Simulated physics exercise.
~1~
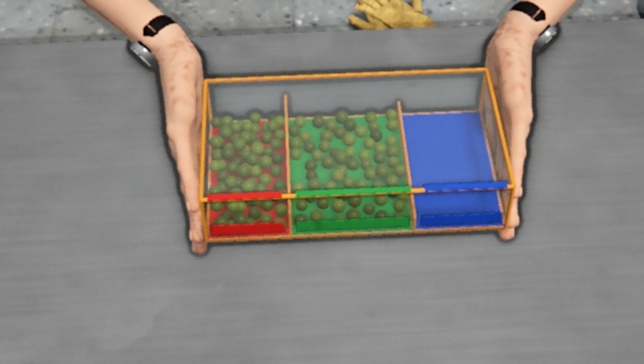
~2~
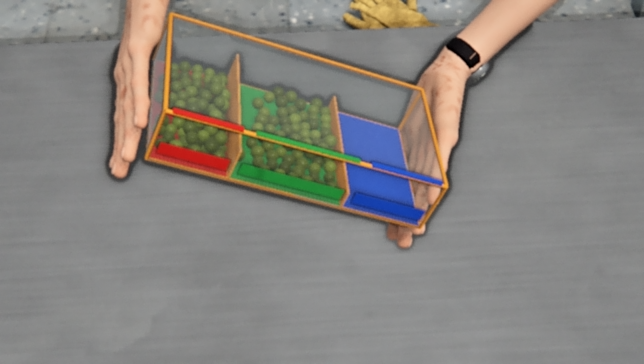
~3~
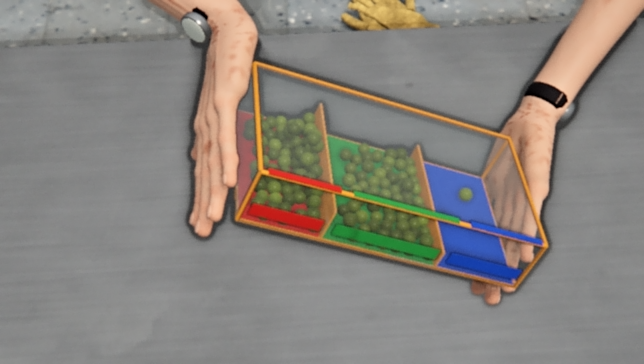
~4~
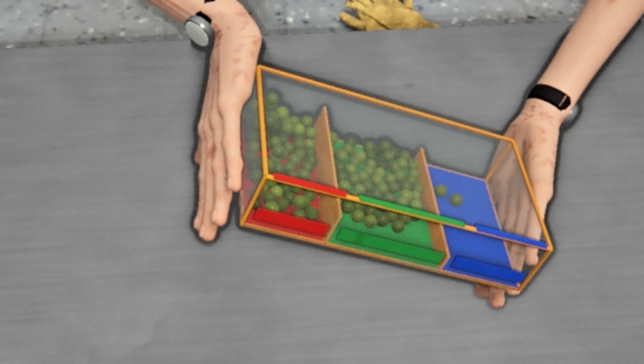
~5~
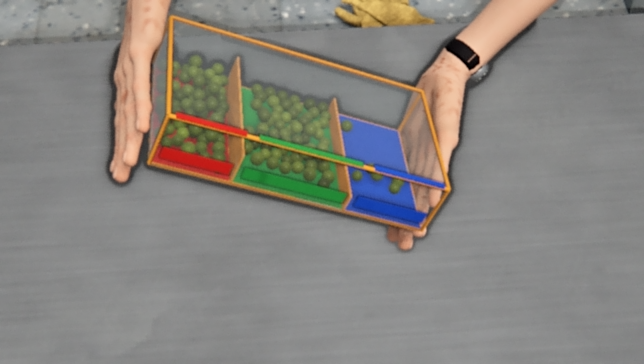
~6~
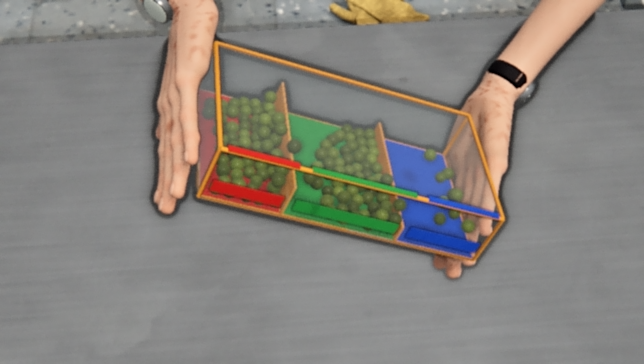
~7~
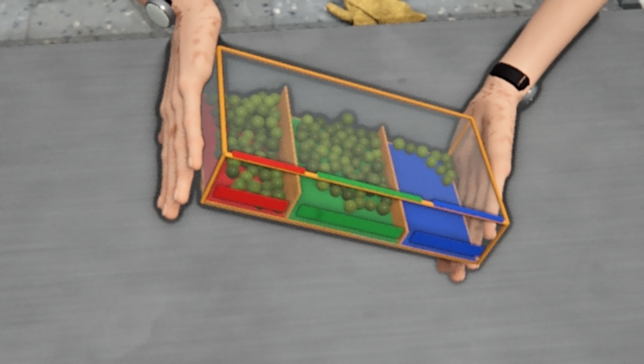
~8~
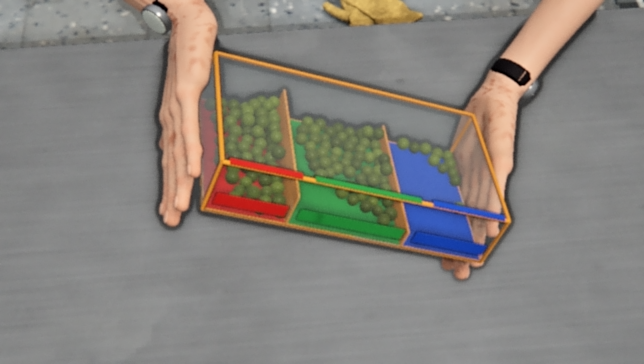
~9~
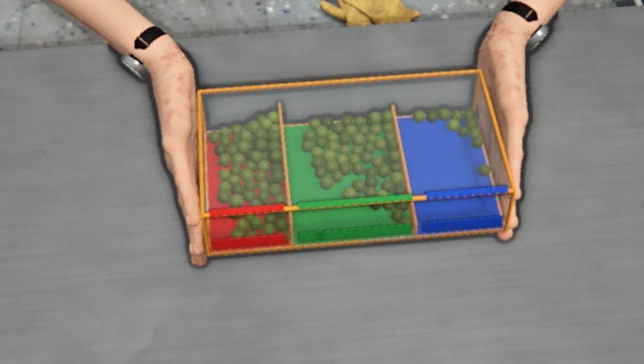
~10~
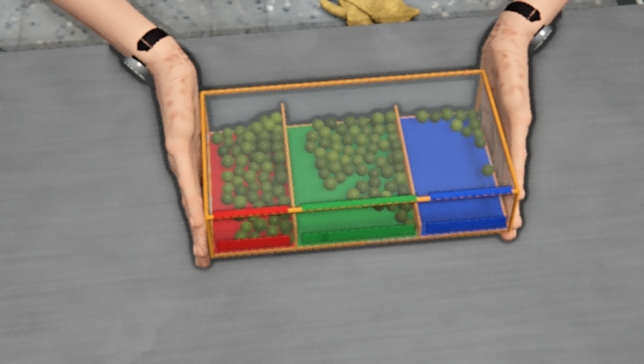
Two hands tilt and shake a clear box, spilling a few olives into blue, then level it.
